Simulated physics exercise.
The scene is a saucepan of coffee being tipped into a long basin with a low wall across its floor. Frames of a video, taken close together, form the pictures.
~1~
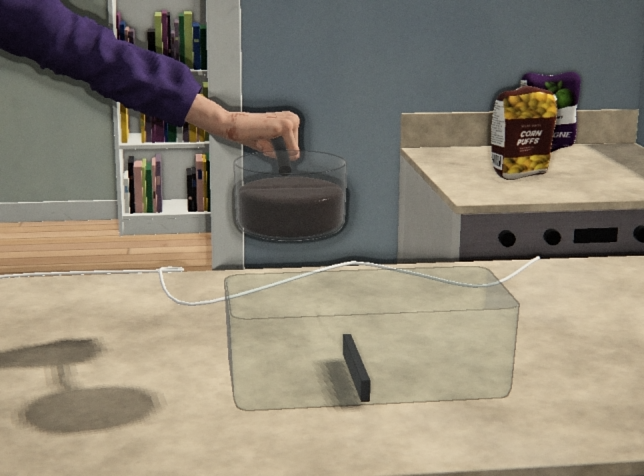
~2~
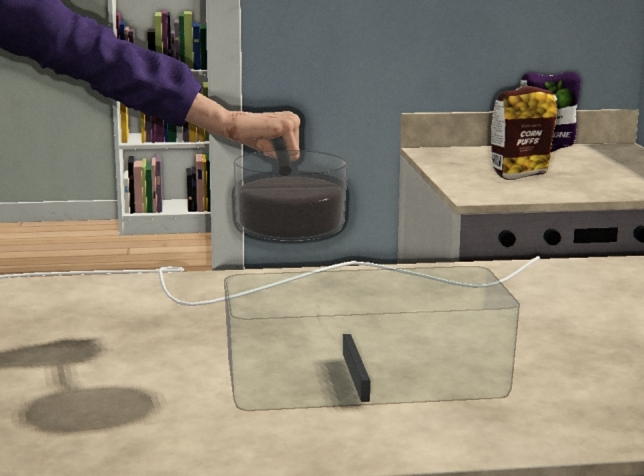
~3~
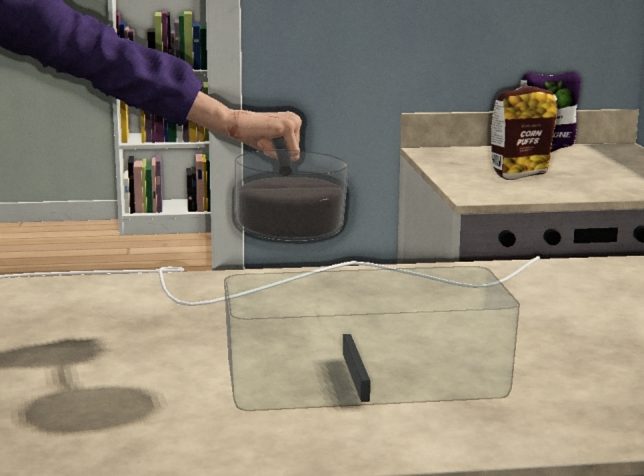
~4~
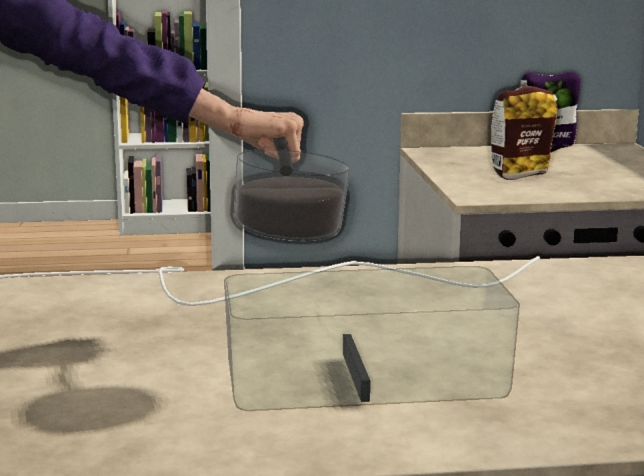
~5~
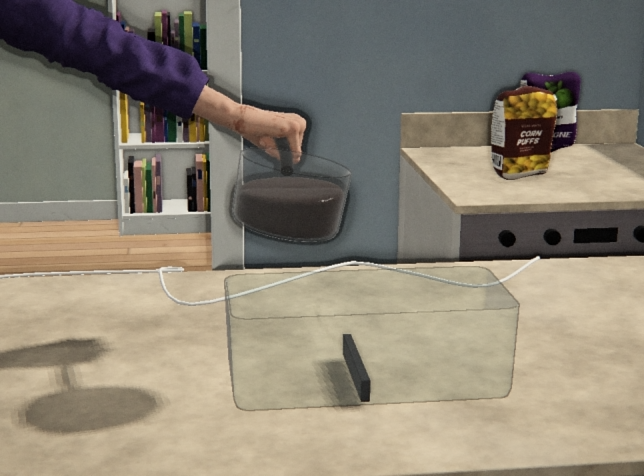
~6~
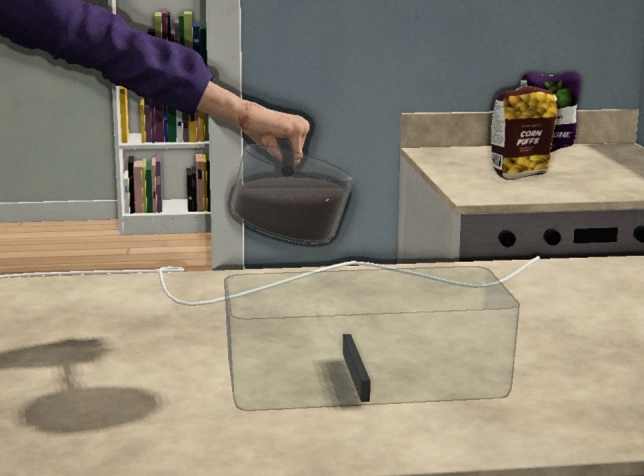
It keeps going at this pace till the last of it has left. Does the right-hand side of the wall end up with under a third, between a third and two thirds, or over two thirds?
Outstrips two thirds.
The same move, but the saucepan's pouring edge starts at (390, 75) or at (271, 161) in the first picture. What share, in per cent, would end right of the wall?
90 %, 10 %.
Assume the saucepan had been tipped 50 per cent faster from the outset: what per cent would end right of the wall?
Close to 90 out of every hundred.
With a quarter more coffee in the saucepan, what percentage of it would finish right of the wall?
About 90 parts in a hundred, give or take.
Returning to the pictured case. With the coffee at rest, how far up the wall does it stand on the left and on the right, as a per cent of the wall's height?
Left 10 %, right 60 %.
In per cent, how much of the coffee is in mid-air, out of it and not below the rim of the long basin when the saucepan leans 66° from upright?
Roughly 20 percent.
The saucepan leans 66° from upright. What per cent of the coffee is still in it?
70 %.
A moment on, the saucepan is tipped part way and 72 per cent is still to pour, 0 is left of the wall and 5 right of it.
Next, the saucepan is tipped on its side and 20 per cent is still to pour, 4 is left of the wall and 63 right of it.
Then the saucepan is tipped right over and 2 per cent is still to pour, 9 is left of the wall and 86 right of it.
Later the saucepan is tipped right over and 0 per cent is still to pour, 10 is left of the wall and 89 right of it.
At rest 10 per cent lies left of the wall, 89 right of it and 1 outside.
